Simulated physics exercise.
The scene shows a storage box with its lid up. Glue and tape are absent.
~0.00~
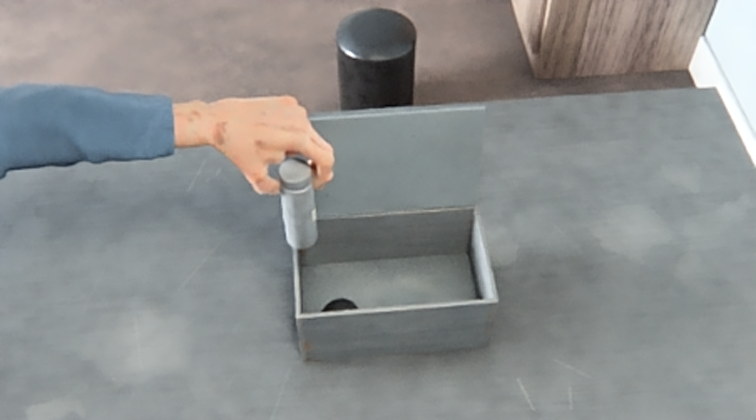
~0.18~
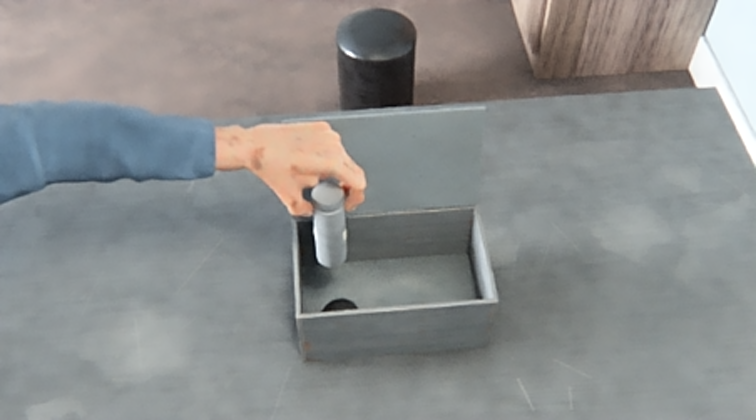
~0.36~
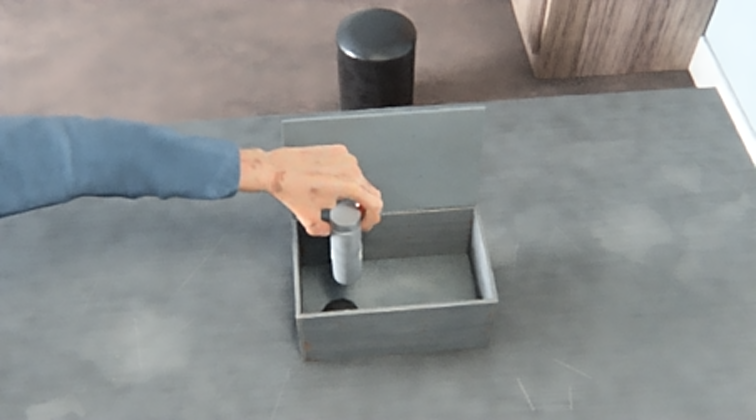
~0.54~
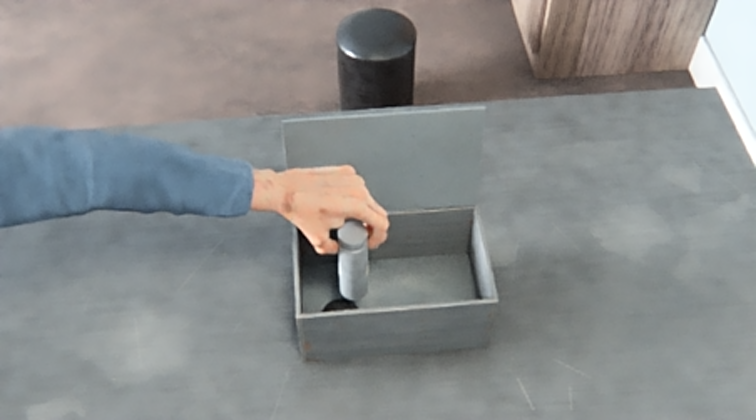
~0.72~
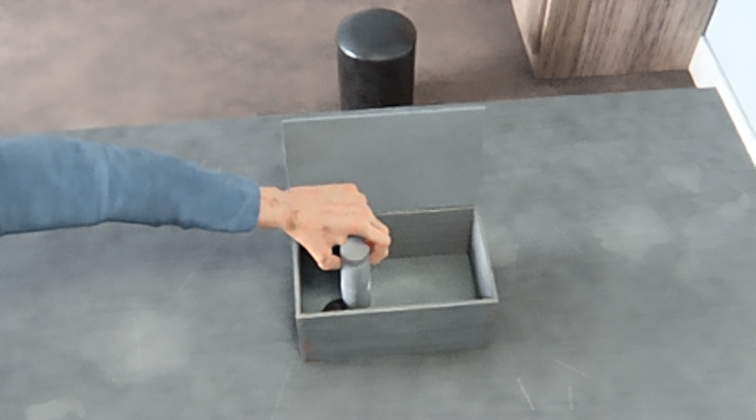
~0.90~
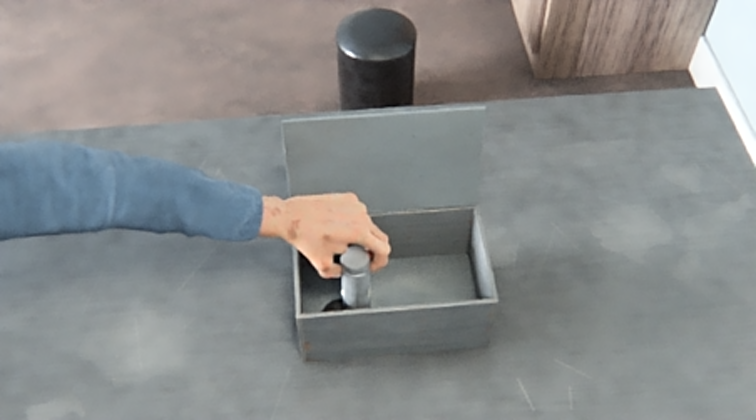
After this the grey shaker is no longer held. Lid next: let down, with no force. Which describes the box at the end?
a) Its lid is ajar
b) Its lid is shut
b, its lid is shut.
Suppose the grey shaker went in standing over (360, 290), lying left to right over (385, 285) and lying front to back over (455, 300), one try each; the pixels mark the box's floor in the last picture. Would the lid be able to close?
Try 1: Lid stays raised; try 2: Lid goes down; try 3: Lid goes down.
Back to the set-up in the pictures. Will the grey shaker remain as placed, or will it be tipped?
Observation: It tilts over.
After 1.30 s, grey shaker on its side near (394, 311); black ball shifted a little.
After 2.10 s, lid starting down; grey shaker on its side near (393, 299); black ball shifted a little.
After 2.60 s, lid 53° above the rim; grey shaker on its side near (392, 296); black ball shifted a little.
After 3.10 s, lid 14° above the rim; grey shaker on its side near (391, 295); black ball shifted a little.
In the end (4.2 s), lid shut; toppled in the box, grey shaker; black ball unmoved. At the end, from the last picture's camera, grey shaker near (391, 296).
